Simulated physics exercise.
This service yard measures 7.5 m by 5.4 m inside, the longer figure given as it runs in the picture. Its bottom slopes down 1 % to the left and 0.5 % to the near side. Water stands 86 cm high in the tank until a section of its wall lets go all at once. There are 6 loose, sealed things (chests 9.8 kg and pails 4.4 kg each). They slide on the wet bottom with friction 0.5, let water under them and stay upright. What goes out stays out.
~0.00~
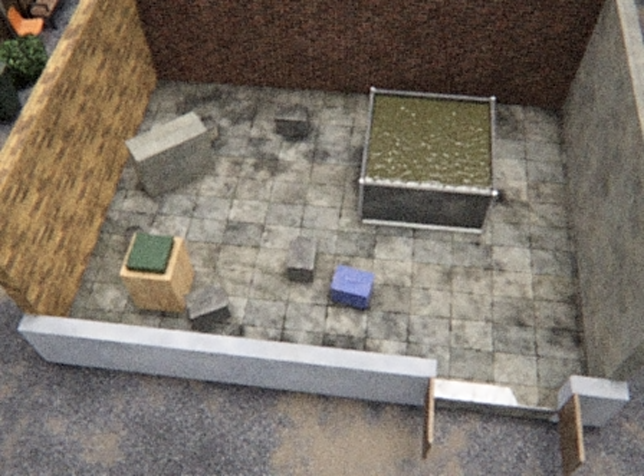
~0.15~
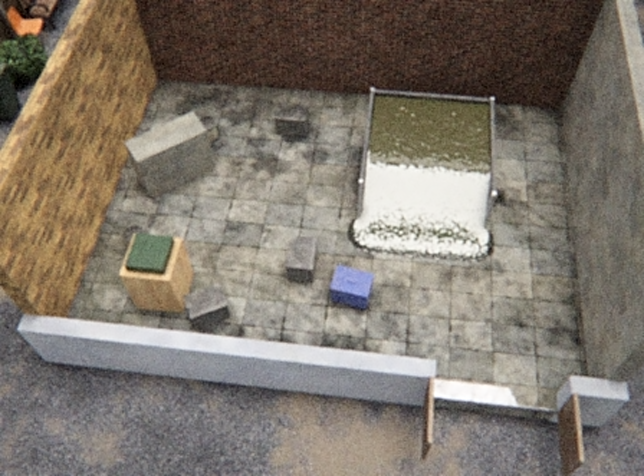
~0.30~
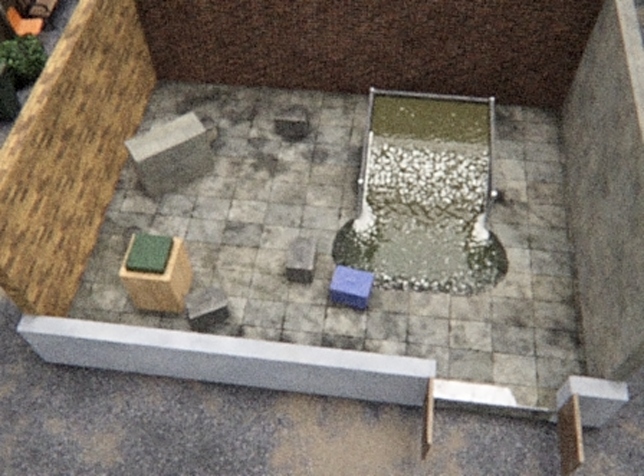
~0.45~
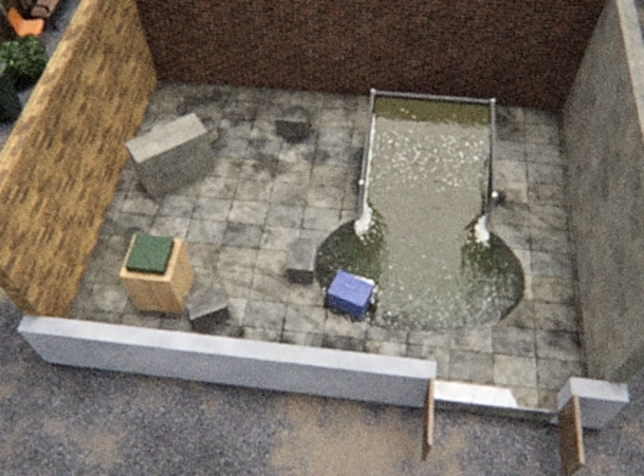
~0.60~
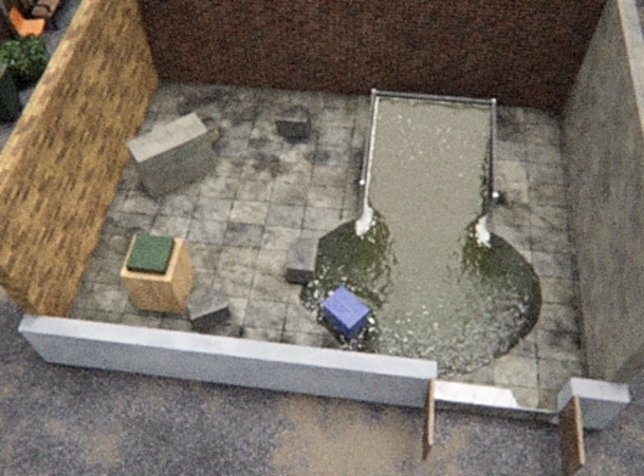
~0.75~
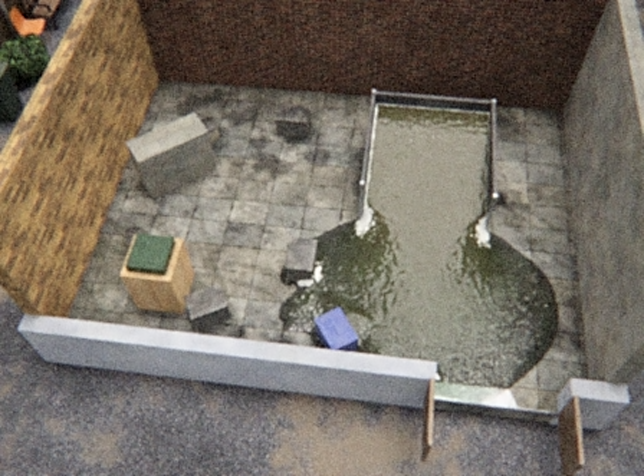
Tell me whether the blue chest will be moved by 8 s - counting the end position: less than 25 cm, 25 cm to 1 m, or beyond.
The blue chest gets carried off.
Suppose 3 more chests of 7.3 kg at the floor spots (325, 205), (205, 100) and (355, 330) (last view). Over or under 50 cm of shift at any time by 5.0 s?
In turn: Under, under, past it.
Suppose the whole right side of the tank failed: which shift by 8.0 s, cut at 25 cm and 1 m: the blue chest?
In that case the blue chest barely shifts.
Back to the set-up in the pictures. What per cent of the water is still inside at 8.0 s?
Some 60 per cent remains.
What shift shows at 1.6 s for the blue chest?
About 150 cm.
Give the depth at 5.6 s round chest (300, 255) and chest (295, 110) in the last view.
About 3 and 3 cm.
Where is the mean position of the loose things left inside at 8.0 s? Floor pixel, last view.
Near (305, 148).
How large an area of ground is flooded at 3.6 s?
About 25 m2.
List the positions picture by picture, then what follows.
The blue chest at (353, 281) rests on the ground; water covers 3.6 m2; 0 of 6 have shifted, in the first frame.
The blue chest at (353, 281), on the bottom; water covers 4.8 m2; 0 of 6 have shifted, in the second frame.
The blue chest at (352, 281) rests on the ground; 6.5 m2 under water; 0 of 6 have shifted, in the third frame.
The blue chest at (351, 288) rests on the ground, 10 cm from its start; water covers 8.3 m2; 1 of 6 have shifted, in the fourth frame.
The blue chest at (346, 307), on the bottom, 42 cm from its start; water covers 10.4 m2; 1 of 6 have shifted, in the fifth frame.
The blue chest at (336, 329), on the bottom, 78 cm from its start; 12.2 m2 under water; 1 of 6 have shifted, in the sixth frame.
After 1.6 s the blue chest is near (251, 327), 1.6 m from its start, afloat; 0 of 6 are out; 1 afloat.
After 3.6 s the blue chest is near (137, 229), 3.4 m from its start, afloat; 0 of 6 are out; 1 afloat.
After 5.6 s the blue chest is near (246, 166), 2.8 m from its start, afloat; 0 of 6 are out; 1 afloat.
After 8.0 s the blue chest is near (310, 127), 3.1 m from its start, afloat; 0 of 6 are out; 4 afloat.
